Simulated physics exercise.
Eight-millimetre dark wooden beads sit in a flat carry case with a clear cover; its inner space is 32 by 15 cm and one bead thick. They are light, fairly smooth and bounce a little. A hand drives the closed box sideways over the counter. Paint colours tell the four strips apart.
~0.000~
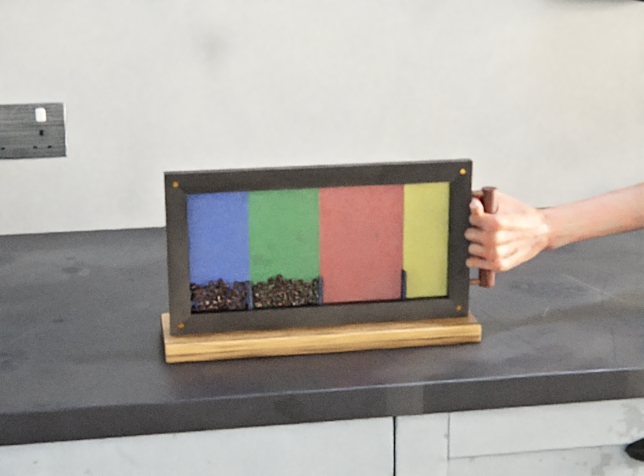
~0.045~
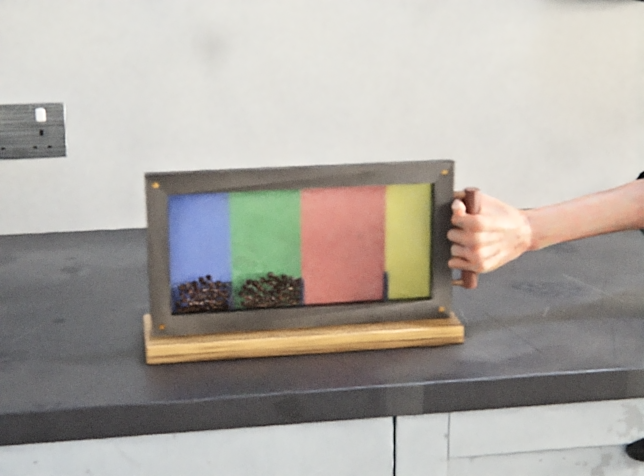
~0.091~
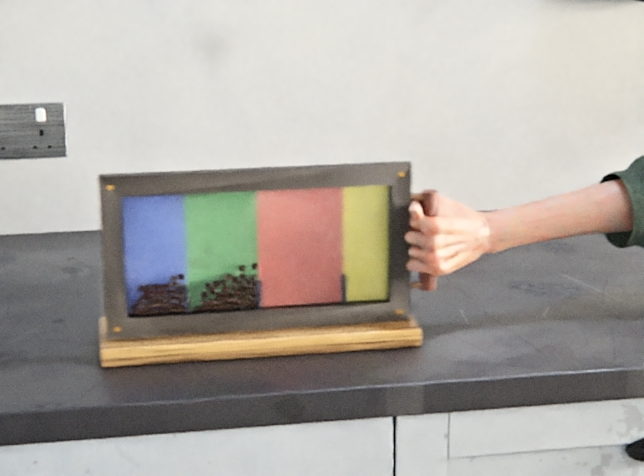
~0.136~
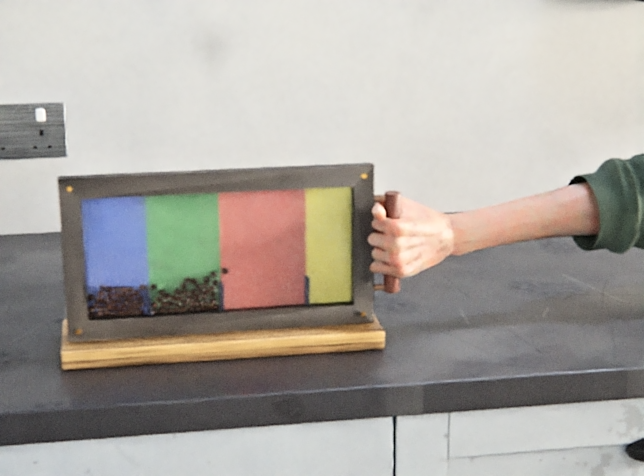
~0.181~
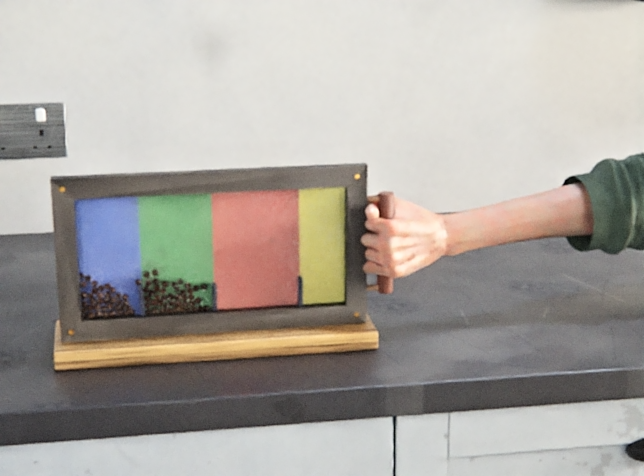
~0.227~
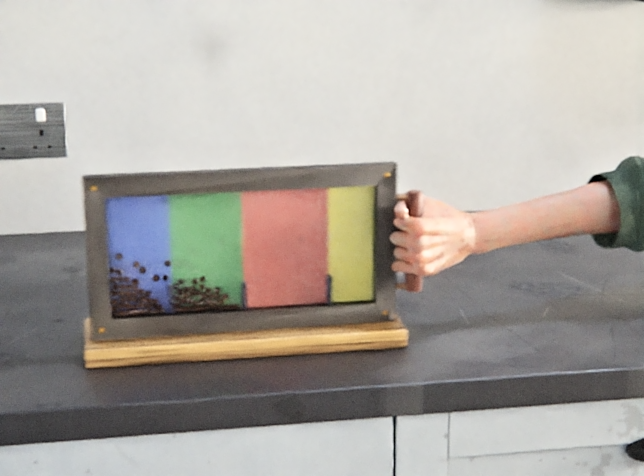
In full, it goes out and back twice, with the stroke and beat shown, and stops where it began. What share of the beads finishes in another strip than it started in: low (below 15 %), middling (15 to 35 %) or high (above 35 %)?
Answer: Middling.
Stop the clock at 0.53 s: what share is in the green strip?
About 35 per cent.
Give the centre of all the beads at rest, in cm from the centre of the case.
About 5 cm left and 6 cm below.
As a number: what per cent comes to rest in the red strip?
About 15 per cent.
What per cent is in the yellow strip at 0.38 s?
Some 0 per cent.
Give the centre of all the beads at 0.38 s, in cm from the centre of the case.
Some 6 cm left and 5 cm below.
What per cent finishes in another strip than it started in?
Roughly 30 per cent.
After 0.38 s, it is 2 cm to the left; the beads' middle is 6 cm left of and 5 cm below the centre; red 5 %, blue 40 %, green 50 %; 15 % have changed strip.
After 0.53 s, it is 12 cm to the left; the beads' middle is 6 cm left of and 5 cm below the centre; red 15 %, blue 45 %, green 35 %, yellow 5 %; 20 % have changed strip.
After 0.67 s, it is at its start; the beads' middle is 6 cm left of and 5 cm below the centre; red 15 %, blue 45 %, green 35 %, yellow 5 %; 25 % have changed strip.
All still by 1.4 s, it is at its start; red 15 %, blue 40 %, green 35 %, yellow 5 %; 30 % have changed strip.
